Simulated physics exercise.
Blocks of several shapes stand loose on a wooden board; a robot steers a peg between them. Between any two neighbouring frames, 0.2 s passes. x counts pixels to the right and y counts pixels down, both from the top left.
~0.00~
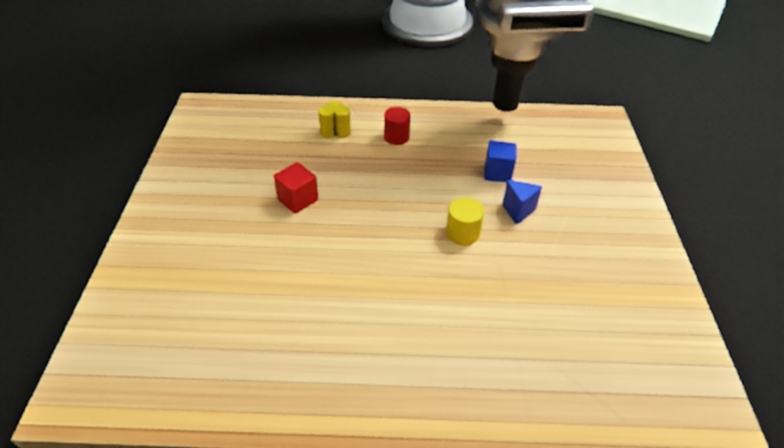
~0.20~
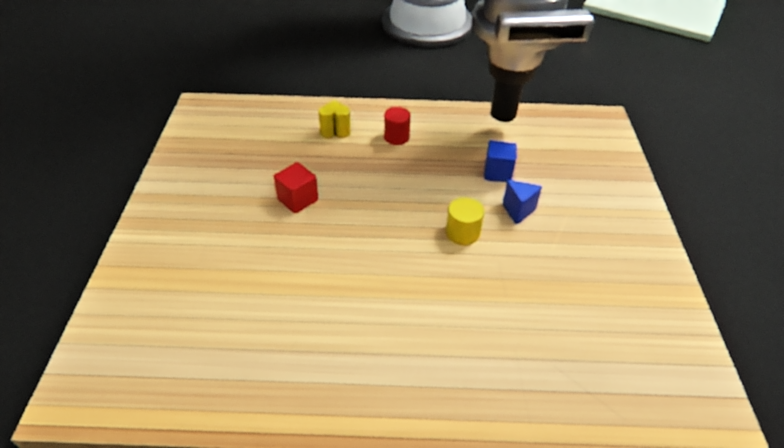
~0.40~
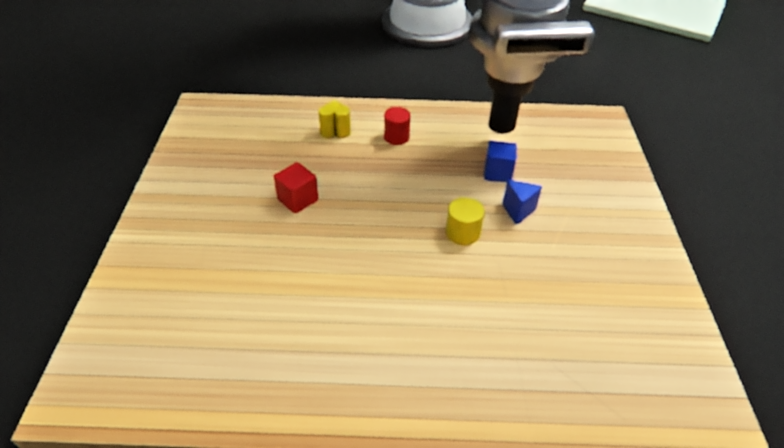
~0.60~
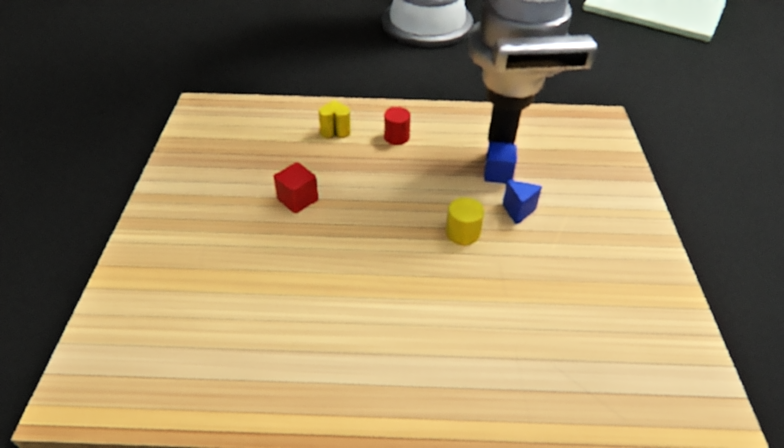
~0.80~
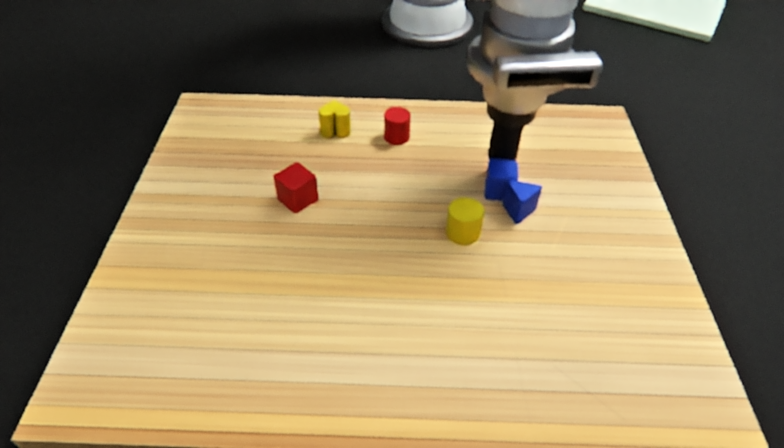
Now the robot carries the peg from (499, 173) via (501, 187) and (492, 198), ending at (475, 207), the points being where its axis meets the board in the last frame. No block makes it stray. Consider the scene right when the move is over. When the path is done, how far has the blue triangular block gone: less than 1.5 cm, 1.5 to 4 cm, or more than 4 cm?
My prediction: Between 1.5 and 4 cm.
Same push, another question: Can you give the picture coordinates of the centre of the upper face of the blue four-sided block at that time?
In the picture, that point is around (494, 204).
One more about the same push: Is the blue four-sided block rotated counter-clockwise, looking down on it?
Yes.
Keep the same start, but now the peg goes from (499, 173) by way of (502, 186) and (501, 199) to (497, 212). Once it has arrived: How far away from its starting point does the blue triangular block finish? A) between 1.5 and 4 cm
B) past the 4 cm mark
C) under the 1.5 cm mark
I choose A.
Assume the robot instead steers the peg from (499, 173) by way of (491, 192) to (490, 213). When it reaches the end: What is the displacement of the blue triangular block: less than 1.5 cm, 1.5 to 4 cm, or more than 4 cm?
The displacement of the blue triangular block is 1.5-4 cm.
What follows on the original path. Halfway along, peg (501, 177); blue four-sided block (501, 191); blue triangular block (526, 204), turned 75° anticlockwise.
At the end, peg (478, 190); yellow cylinder (464, 211); blue four-sided block (494, 204), turned 25° anticlockwise; blue triangular block (527, 206), turned 85° anticlockwise.
